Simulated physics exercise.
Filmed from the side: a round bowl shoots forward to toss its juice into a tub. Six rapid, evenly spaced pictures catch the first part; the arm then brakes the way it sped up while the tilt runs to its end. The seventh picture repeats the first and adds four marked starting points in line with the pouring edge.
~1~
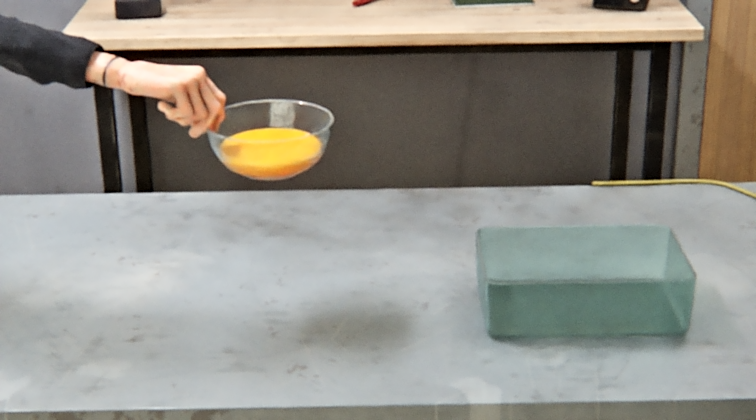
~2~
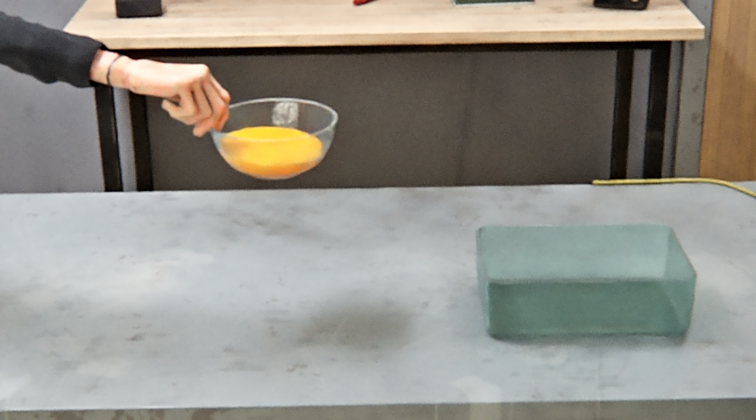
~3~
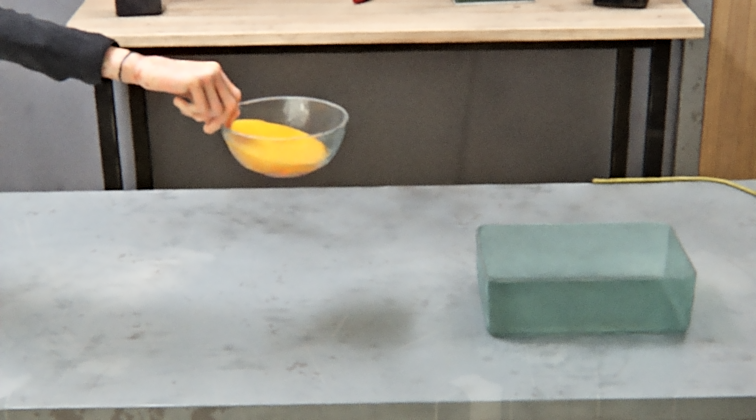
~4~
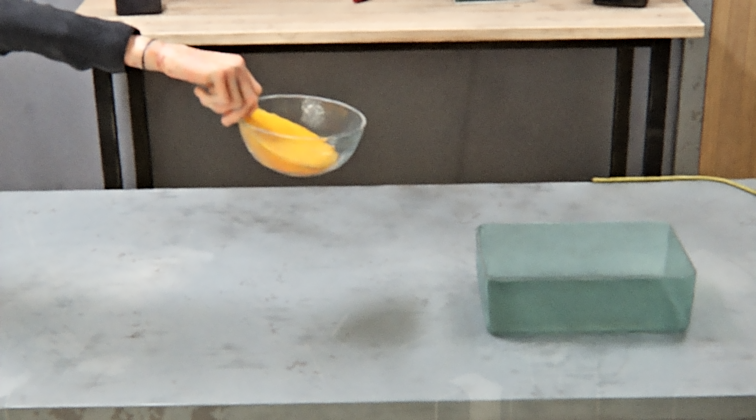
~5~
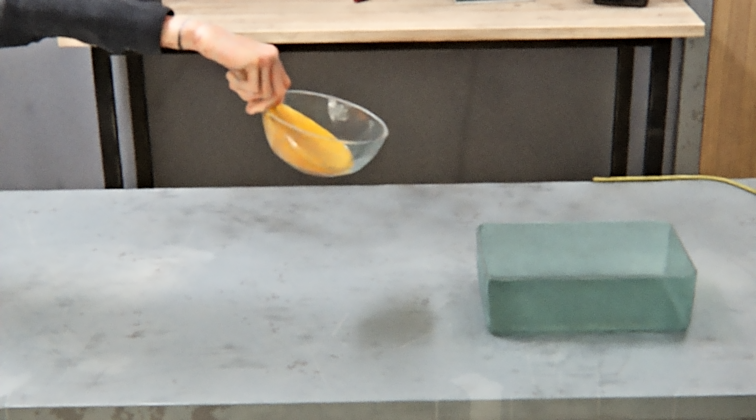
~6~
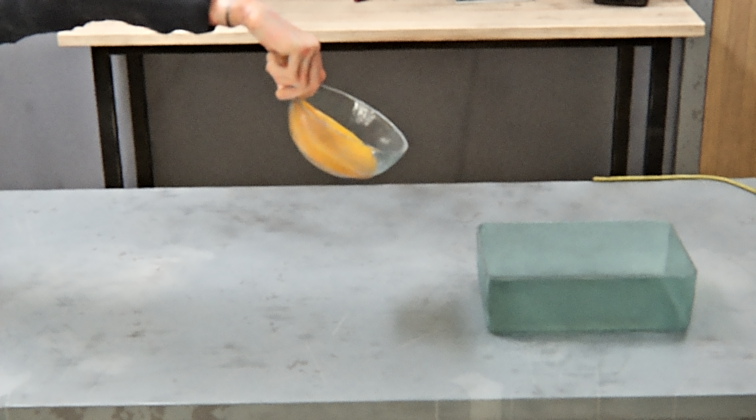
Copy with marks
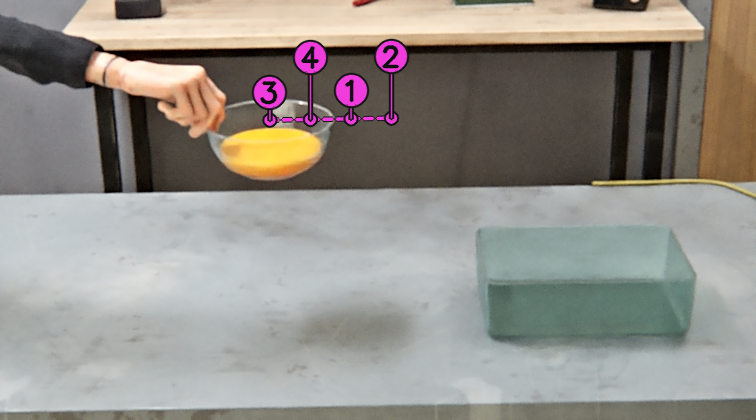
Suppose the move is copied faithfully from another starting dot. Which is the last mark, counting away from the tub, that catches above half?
The limit is 4.
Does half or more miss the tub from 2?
No, that is safe.
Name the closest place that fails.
It is 3.
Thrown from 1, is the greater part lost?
No, not at all.
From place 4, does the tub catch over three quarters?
No, it does not.
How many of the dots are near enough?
Three.
In magenta, 1 at (351, 118); 2 at (391, 118); 3 at (269, 120); 4 at (310, 119).
For place 1, about 76 % lands in the tub, 11 % falls short and 13 % goes beside or beyond.
For place 2, about 85 % lands in the tub, 7 % falls short and 8 % goes beside or beyond.
For place 3, about 36 % lands in the tub, 59 % falls short and 5 % goes beside or beyond.
For place 4, about 63 % lands in the tub, 29 % falls short and 8 % goes beside or beyond.
